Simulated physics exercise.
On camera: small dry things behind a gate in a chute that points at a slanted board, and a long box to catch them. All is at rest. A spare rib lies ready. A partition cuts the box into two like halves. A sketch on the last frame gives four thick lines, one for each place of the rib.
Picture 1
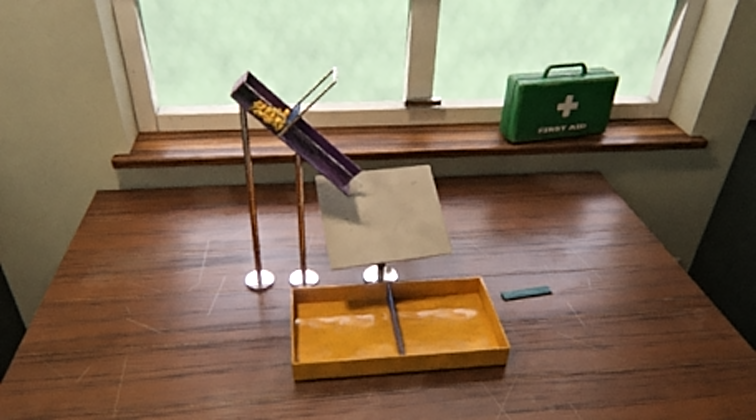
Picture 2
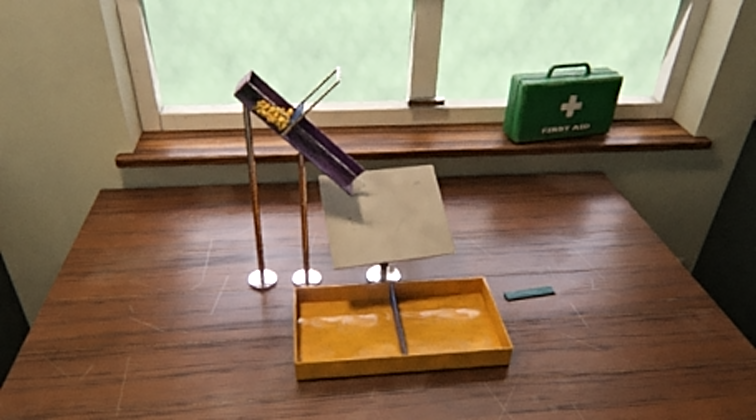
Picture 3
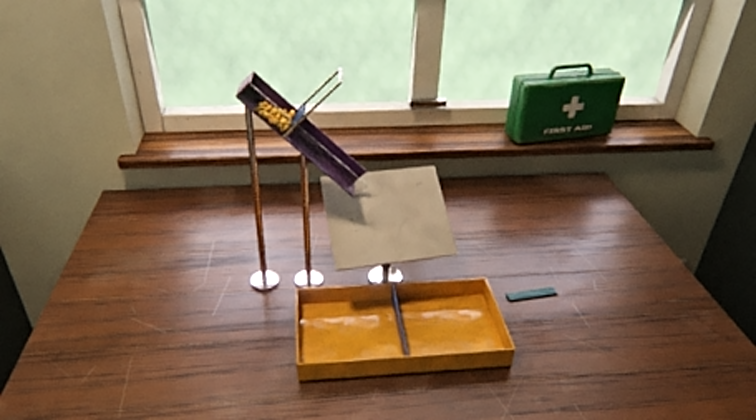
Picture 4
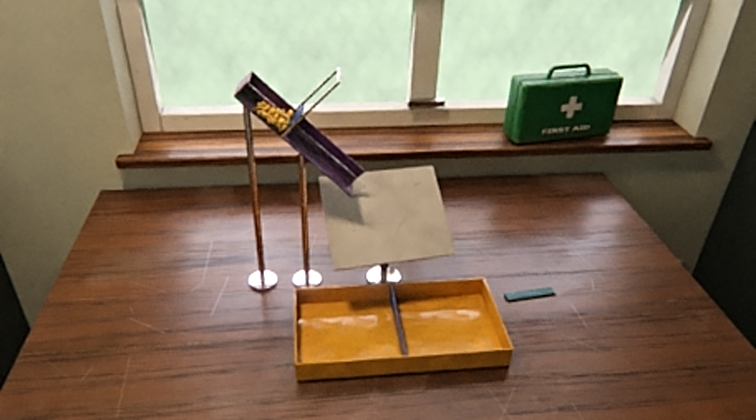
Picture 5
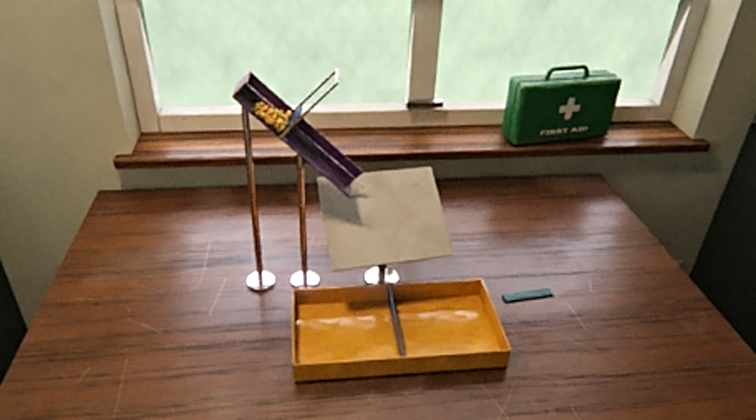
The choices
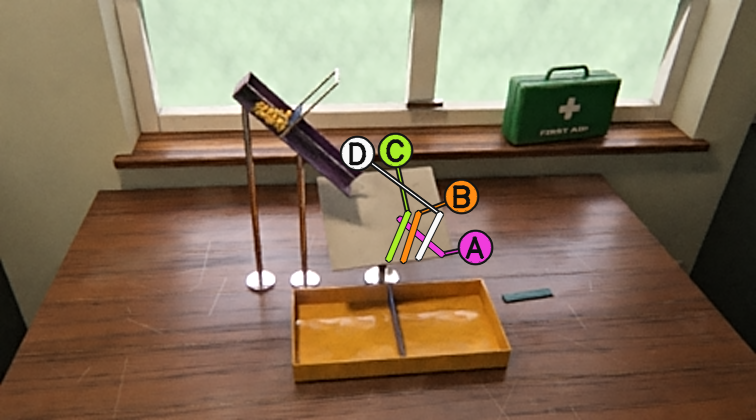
A purple chute holding small yellow pieces behind a closed gate pointed down at a slanted board above a divided orange box, and nothing moved apart from a slight shift of the view.
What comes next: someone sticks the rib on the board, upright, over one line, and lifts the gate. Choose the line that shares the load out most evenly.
Line B does it best.
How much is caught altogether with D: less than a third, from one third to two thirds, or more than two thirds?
It is more than two thirds.
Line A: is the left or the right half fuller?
Right.
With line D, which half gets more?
The right half.
On the marked copy, line A from (400, 219) to (441, 254); line B from (418, 213) to (403, 260); line C from (407, 213) to (388, 259); line D from (440, 214) to (418, 257).
With A, of what is caught, a small share in the left half, the bulk in the right.
With B, of what is caught, close to two thirds in the left half, close to a third in the right.
With C, of what is caught, all but a few in the left half, a small share in the right.
With D, of what is caught, a small share in the left half, the bulk in the right.
